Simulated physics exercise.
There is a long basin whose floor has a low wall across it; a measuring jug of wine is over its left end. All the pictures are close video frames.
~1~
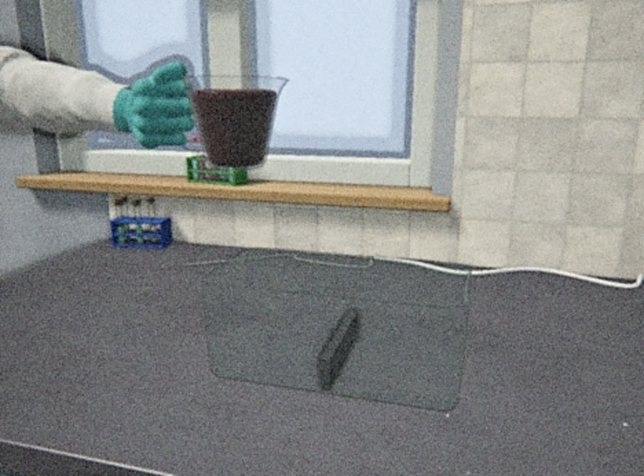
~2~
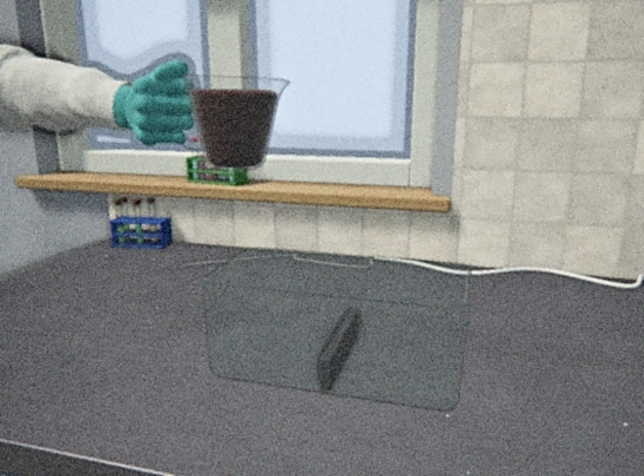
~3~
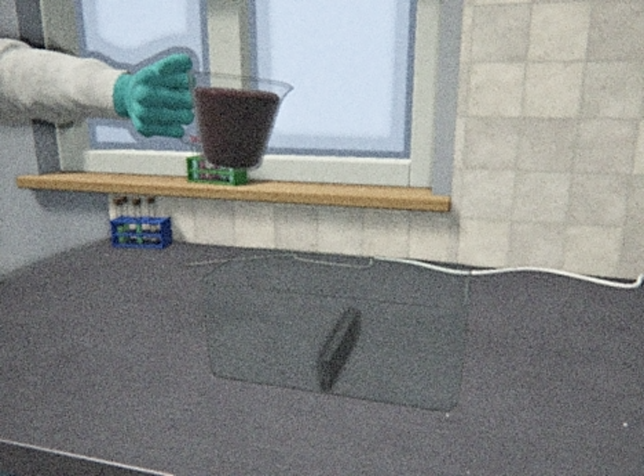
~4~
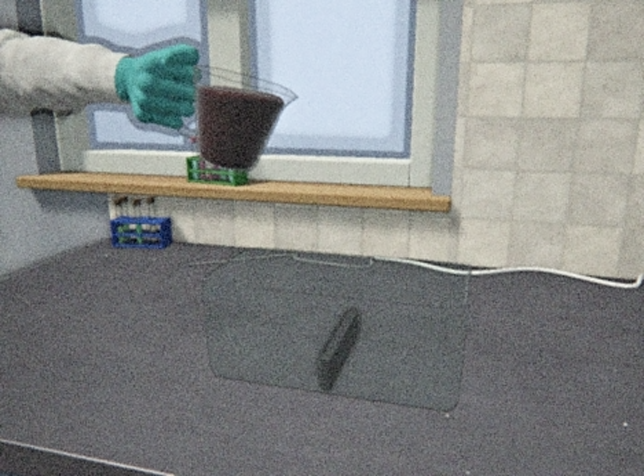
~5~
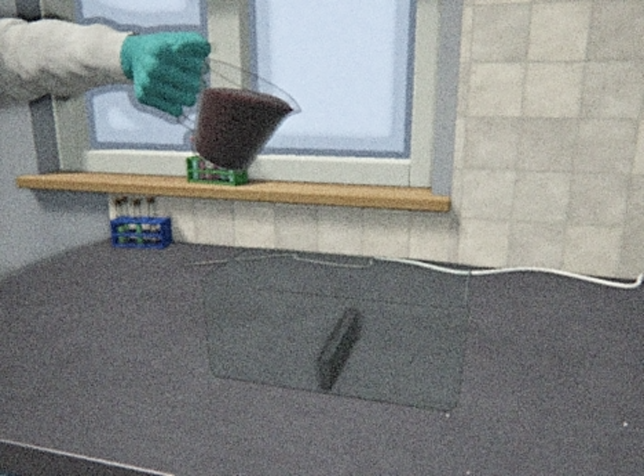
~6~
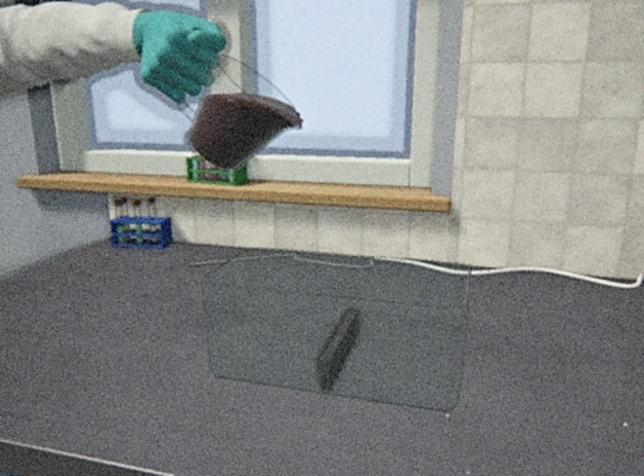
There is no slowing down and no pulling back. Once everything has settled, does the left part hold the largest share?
Yes.
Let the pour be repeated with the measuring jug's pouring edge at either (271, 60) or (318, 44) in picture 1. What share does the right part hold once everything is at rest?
Around 25 percent first, around 80 percent second.
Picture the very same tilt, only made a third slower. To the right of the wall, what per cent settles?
I'd estimate some 45 percent.
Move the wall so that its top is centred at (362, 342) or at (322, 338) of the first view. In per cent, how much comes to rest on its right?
About 15 % and 60 %.
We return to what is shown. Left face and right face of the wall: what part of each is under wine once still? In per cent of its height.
Near 40 in a hundred to the left, 20 to the right.
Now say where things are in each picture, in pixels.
In the first picture, it leans 0°; its right rim is at (288, 79); the wine meets the walls at (197, 92) and (277, 91); the long basin's rim runs from (225, 264) to (470, 287); the wall's top is at (341, 335).
In the second picture, it leans 2°; its right rim is at (290, 81); the wine meets the walls at (198, 91) and (278, 93).
In the third picture, it leans 7°; its right rim is at (293, 87); the wine meets the walls at (200, 89) and (280, 95).
In the fourth picture, it leans 16°; its right rim is at (297, 97); the wine meets the walls at (205, 86) and (285, 99).
In the fifth picture, it leans 27°; its right rim is at (301, 111); the wine meets the walls at (209, 89) and (292, 105).
In the sixth picture, it leans 40°; its right rim is at (302, 128); the wine meets the walls at (207, 105) and (293, 113); 2 per cent is over the edge.
A moment on, the tilt is 110° and 27 per cent is still to pour, 8 is left of the wall and 21 right of it.
Next, the tilt is 113° and 1 per cent is still to pour, 56 is left of the wall and 32 right of it.
Then the tilt is 113° and 0 per cent is still to pour, 60 is left of the wall and 33 right of it.
Later the tilt is 113° and 0 per cent is still to pour, 60 is left of the wall and 35 right of it.
In the end 60 per cent lies left of the wall, 35 right of it and 5 outside.
